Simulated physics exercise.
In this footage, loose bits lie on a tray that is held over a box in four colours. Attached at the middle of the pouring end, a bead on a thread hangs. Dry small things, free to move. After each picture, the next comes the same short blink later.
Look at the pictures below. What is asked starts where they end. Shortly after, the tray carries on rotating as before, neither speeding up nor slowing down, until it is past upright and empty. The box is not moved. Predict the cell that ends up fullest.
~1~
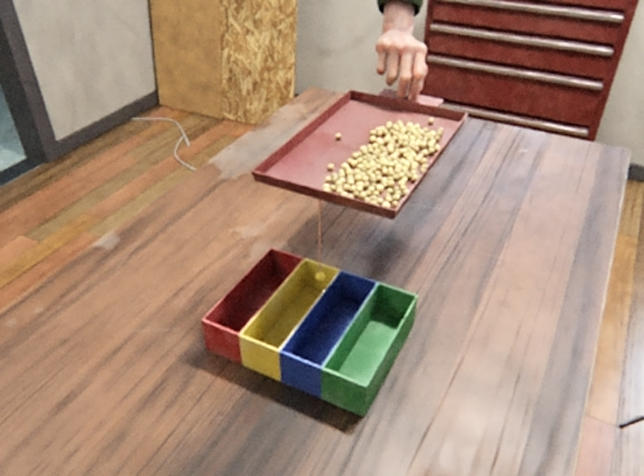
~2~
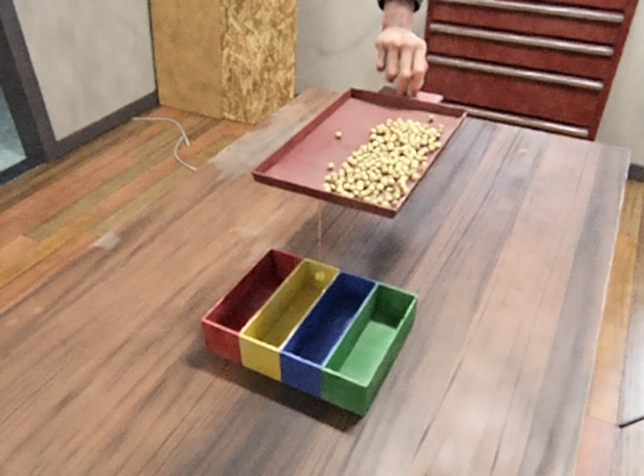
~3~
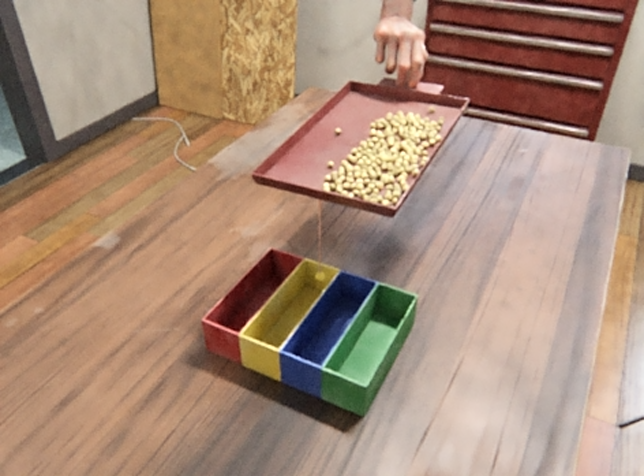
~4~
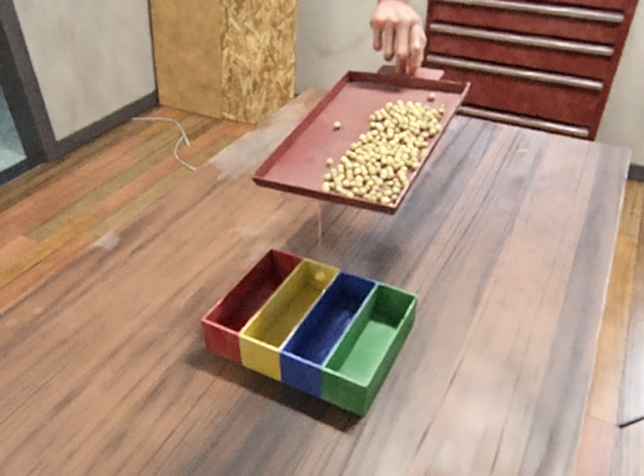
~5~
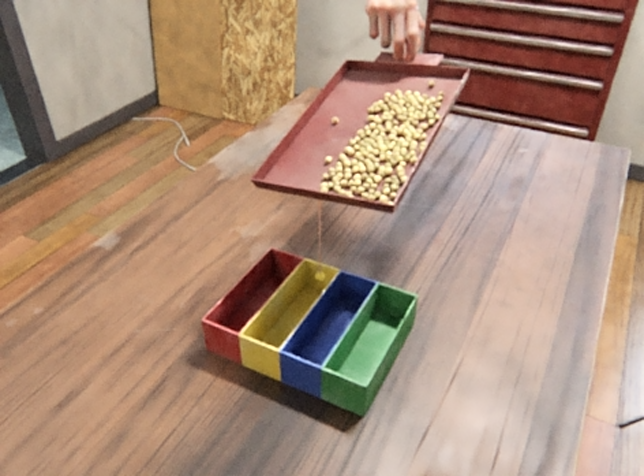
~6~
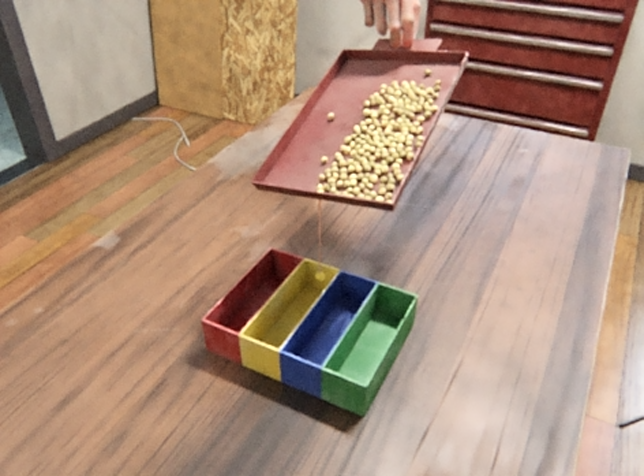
I would say the red cell.
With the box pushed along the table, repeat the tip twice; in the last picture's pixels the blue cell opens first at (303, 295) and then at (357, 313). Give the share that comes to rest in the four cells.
In turn 100 and 30 in a hundred.
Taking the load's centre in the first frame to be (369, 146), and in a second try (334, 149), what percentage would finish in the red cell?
First case around 60 %, second case around 80 %.
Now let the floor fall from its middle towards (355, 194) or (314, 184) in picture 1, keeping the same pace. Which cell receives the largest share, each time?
First: Green. Second: The red cell.
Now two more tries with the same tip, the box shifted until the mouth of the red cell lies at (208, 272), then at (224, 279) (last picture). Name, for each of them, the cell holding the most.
So it would be that yellow cell first and the cell in yellow after that.
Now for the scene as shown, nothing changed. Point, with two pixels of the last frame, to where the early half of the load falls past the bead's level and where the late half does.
About (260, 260), and after that about (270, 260).
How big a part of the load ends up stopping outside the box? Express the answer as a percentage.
I'd put it near 20 per cent of the load.
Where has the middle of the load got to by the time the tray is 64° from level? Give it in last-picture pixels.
(288, 181).
Just after the last frame, tray tipped steeply; the larger part on the tray; just a few in the red cell; about a tenth falling or outside the box.
A moment on, tray tipped past a quarter turn; about a tenth on the tray; roughly half in the red cell; about a tenth in the yellow cell; roughly a third falling or outside the box.
Further on, tray tipped past a quarter turn; roughly two thirds in the red cell; about a tenth in the yellow cell; roughly a quarter falling or outside the box.
When it is over, tray tipped past a quarter turn; roughly two thirds in the red cell; about a tenth in the yellow cell; not one in the green cell; not one in the blue cell; roughly a quarter outside the box.
